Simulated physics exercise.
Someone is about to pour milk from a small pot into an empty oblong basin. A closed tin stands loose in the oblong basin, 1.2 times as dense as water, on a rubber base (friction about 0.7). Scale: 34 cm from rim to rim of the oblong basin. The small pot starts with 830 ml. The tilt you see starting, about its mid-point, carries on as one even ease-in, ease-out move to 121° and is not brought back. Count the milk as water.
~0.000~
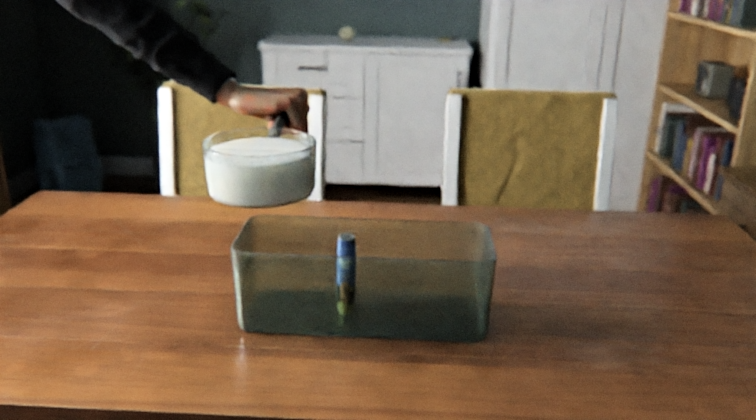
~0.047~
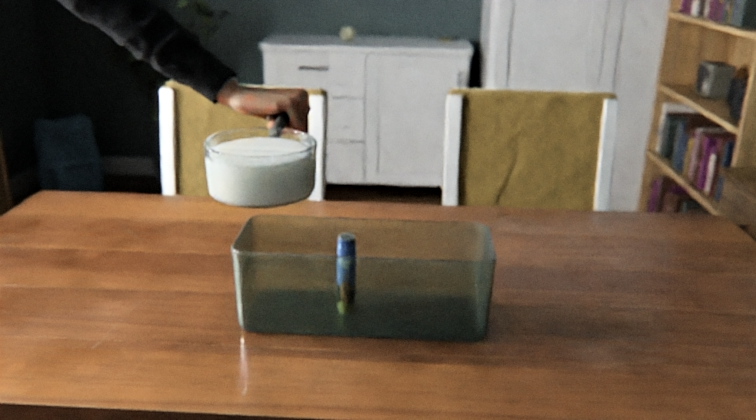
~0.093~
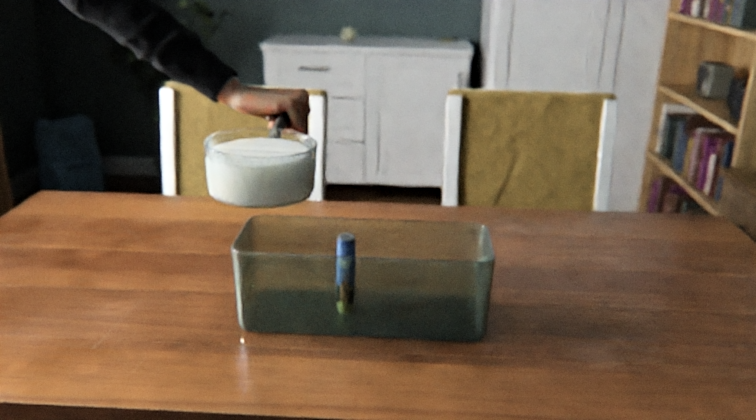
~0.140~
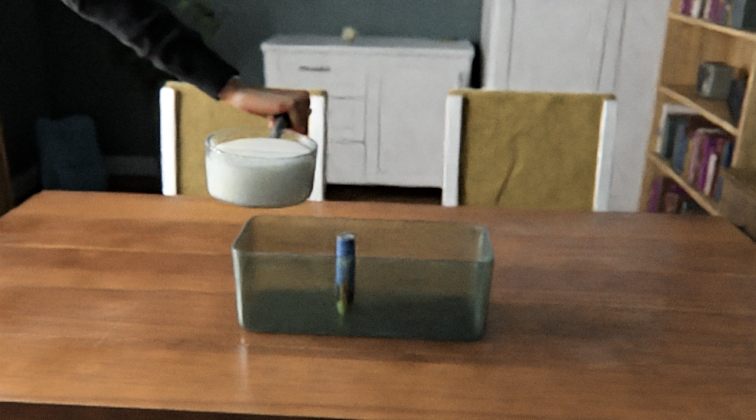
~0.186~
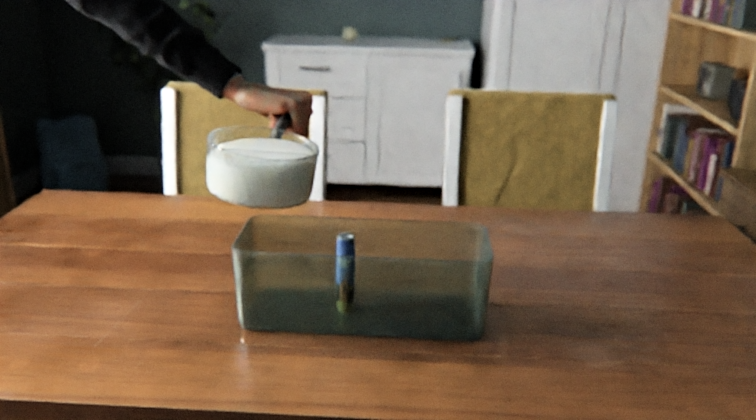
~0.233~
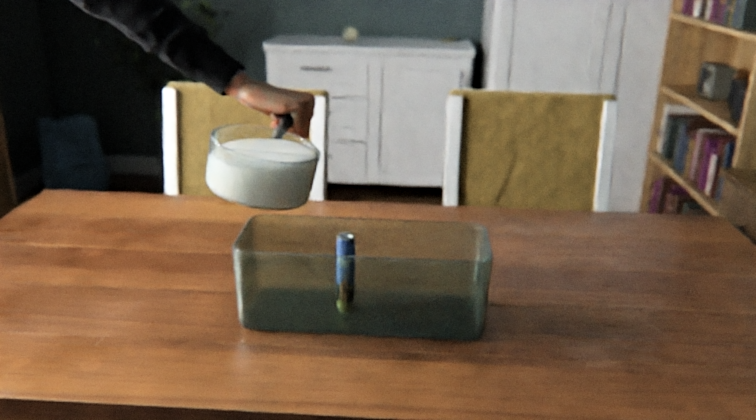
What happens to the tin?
The tin keeps standing.
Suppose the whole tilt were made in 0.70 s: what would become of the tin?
The tin goes over.
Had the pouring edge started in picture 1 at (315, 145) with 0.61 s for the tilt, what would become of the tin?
Then it falls.
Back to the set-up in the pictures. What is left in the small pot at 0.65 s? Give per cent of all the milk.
Near 42 in a hundred.
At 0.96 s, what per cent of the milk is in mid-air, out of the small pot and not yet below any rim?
Some 2 per cent.
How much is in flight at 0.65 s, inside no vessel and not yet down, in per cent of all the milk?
Near 30 in a hundred.
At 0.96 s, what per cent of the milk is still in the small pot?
Near 3 in a hundred.
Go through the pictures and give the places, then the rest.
In the first picture, tilt 0°; pouring edge (315, 145); surface from (209, 148) to (314, 152); the oblong basin's rim runs from (241, 234) to (492, 243); the tin's top is at (347, 240).
In the second picture, tilt 1°; pouring edge (315, 145); surface from (210, 148) to (314, 152).
In the third picture, tilt 2°; pouring edge (316, 147); surface from (211, 148) to (315, 153).
In the fourth picture, tilt 4°; pouring edge (317, 150); surface from (212, 148) to (315, 154).
In the fifth picture, tilt 8°; pouring edge (318, 153); surface from (213, 148) to (316, 154).
In the sixth picture, tilt 12°; pouring edge (319, 157); surface from (214, 149) to (318, 155).
By 0.65 s the tilt is 75° and 42 per cent is still to pour; the tin stands where it began.
By 0.96 s the tilt is 114° and 3 per cent is still to pour; the tin stands where it began.
By 1.29 s the tilt is 121° and 0 per cent is still to pour; the tin stands where it began.
By 1.64 s the tilt is 121° and 0 per cent is still to pour; the tin stands where it began.
At rest the tin stands where it began.
